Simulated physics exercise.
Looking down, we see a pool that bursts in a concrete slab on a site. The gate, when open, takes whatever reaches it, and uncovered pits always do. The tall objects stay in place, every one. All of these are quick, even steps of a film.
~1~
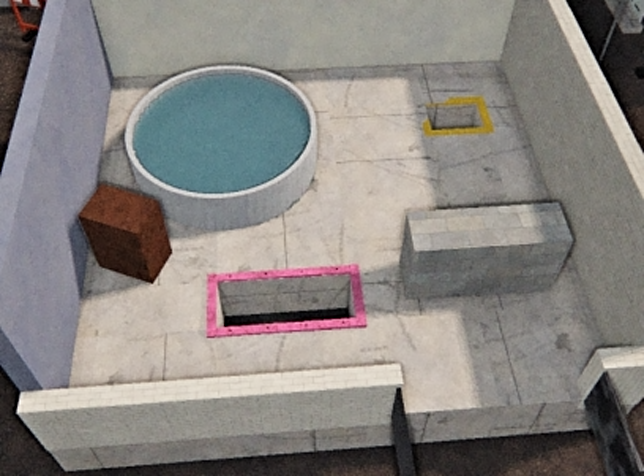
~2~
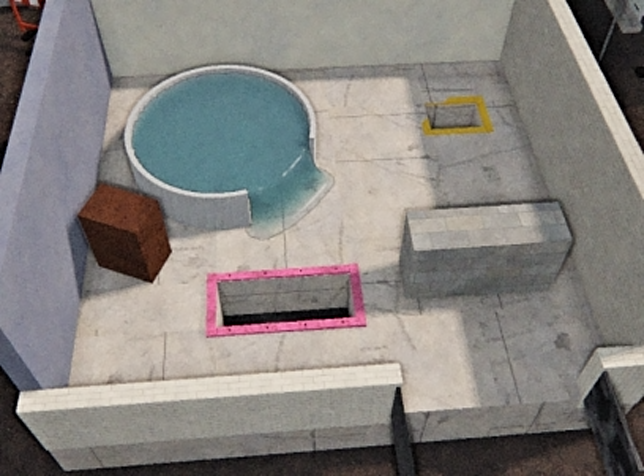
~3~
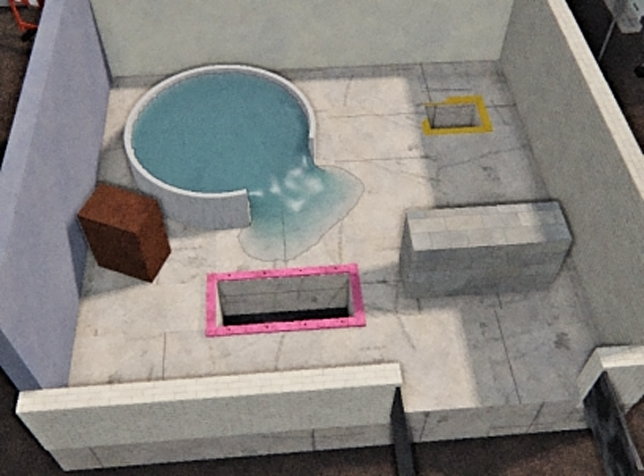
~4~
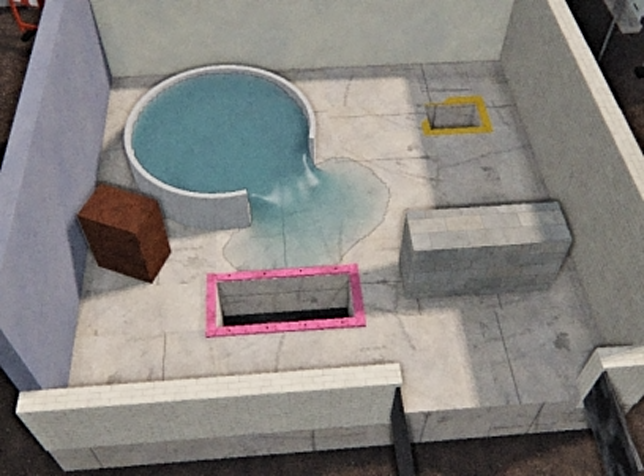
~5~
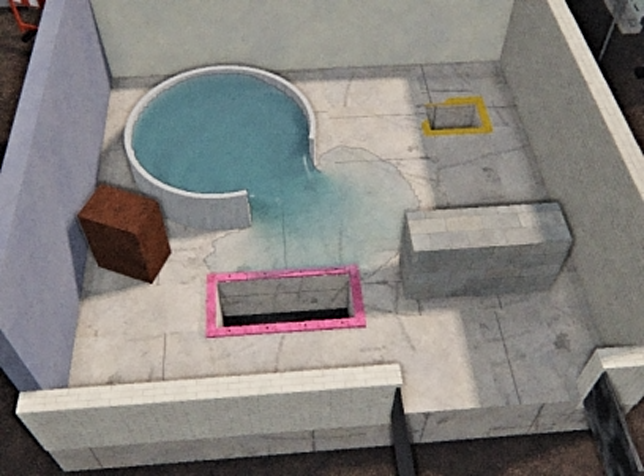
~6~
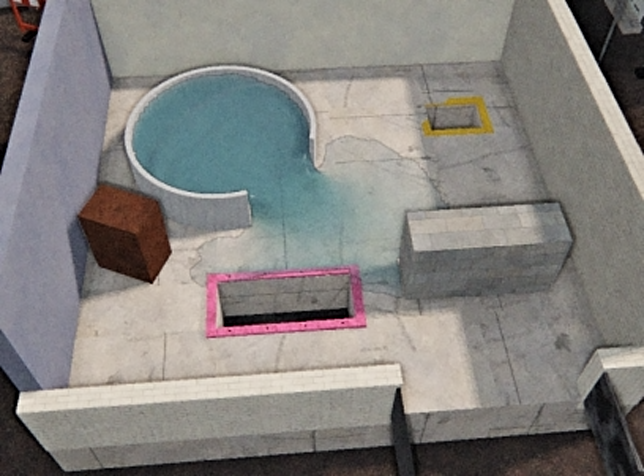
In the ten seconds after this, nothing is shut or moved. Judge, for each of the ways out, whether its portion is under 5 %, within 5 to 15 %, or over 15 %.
My judgement: The gate's portion is over 15 %; the yellow pit's portion is within 5 to 15 %; the pink pit's portion is over 15 %.
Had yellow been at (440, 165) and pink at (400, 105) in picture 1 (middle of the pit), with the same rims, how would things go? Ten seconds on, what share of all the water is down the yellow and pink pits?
The yellow pit takes around 4 percent, while the pink pit takes around 2 percent.
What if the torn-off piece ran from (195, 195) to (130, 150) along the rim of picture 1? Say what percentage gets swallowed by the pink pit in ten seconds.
I'd estimate the pink pit takes around 14 percent.
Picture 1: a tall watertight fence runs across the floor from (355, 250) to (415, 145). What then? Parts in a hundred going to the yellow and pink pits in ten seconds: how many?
Approximate split, yellow: 4 in a hundred; pink: 45 in a hundred.
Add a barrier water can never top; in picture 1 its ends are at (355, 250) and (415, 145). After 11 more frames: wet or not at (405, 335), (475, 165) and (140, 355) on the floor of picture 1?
In the order you listed them: Soaked, unsoaked, unsoaked.
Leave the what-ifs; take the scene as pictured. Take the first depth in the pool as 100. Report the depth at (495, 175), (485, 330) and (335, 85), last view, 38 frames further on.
Going in order, that's 10, 6 and 4 %.
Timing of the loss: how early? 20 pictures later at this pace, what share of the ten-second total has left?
40 per cent.
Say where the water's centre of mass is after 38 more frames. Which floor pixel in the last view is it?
I'd place it roughly at (341, 203).
A moment on, water covers 25 % of the floor; the gate 0 %, the yellow pit 0 %, the pink pit 5 %.
Next, water covers 35 % of the floor; the gate 2 %, the yellow pit 0 %, the pink pit 10 %.
Then, water covers 55 % of the floor; the gate 6 %, the yellow pit 1 %, the pink pit 15 %.
Later, water covers 75 % of the floor; the gate 14 %, the yellow pit 4 %, the pink pit 21 %.
In the end, water covers 90 % of the floor; the gate 21 %, the yellow pit 8 %, the pink pit 23 %.
